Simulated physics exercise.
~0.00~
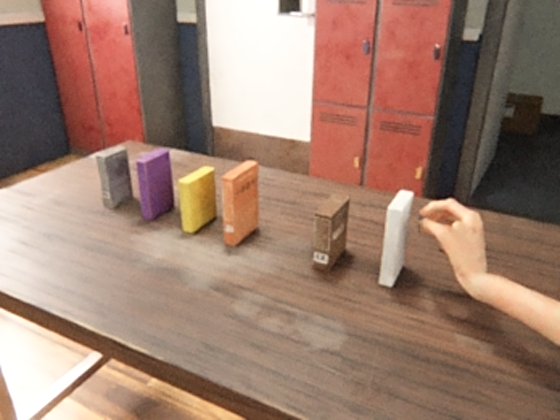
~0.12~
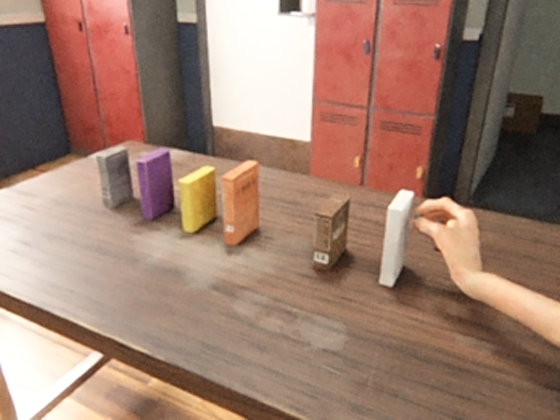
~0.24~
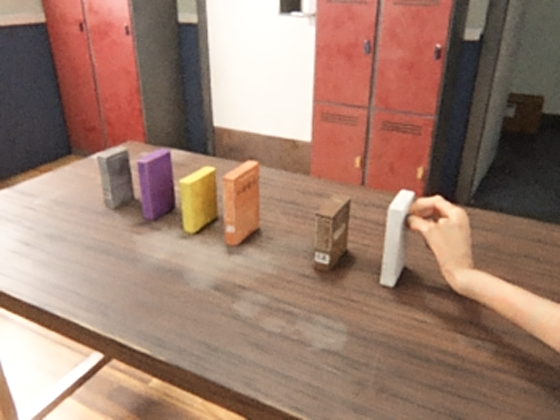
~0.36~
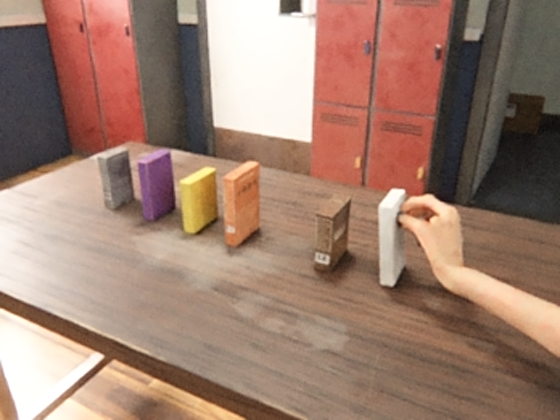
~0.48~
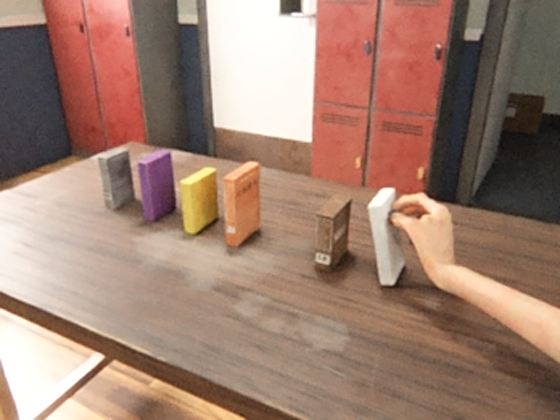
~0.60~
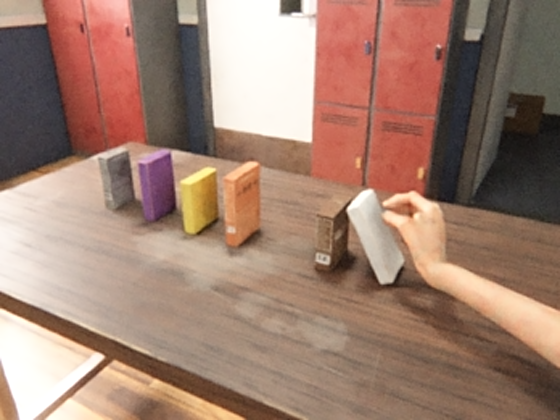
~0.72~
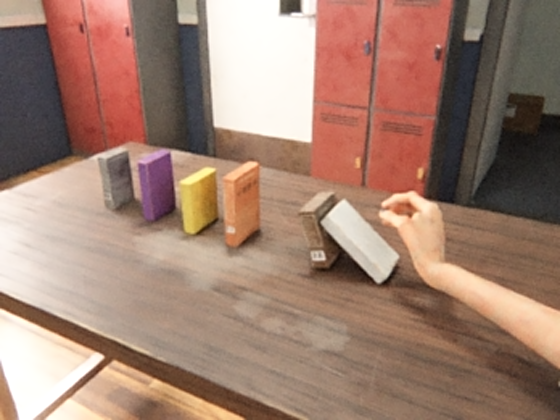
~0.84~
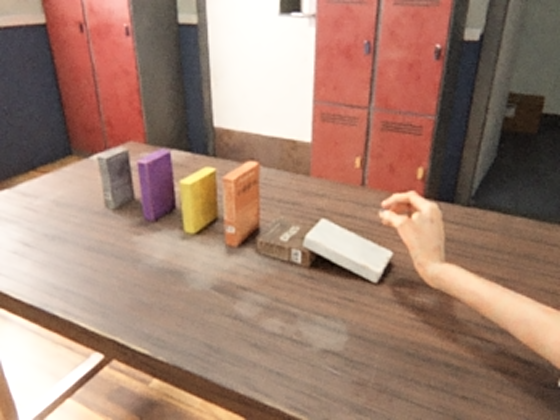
A hand tips the white block left into the brown packet, and both topple over.
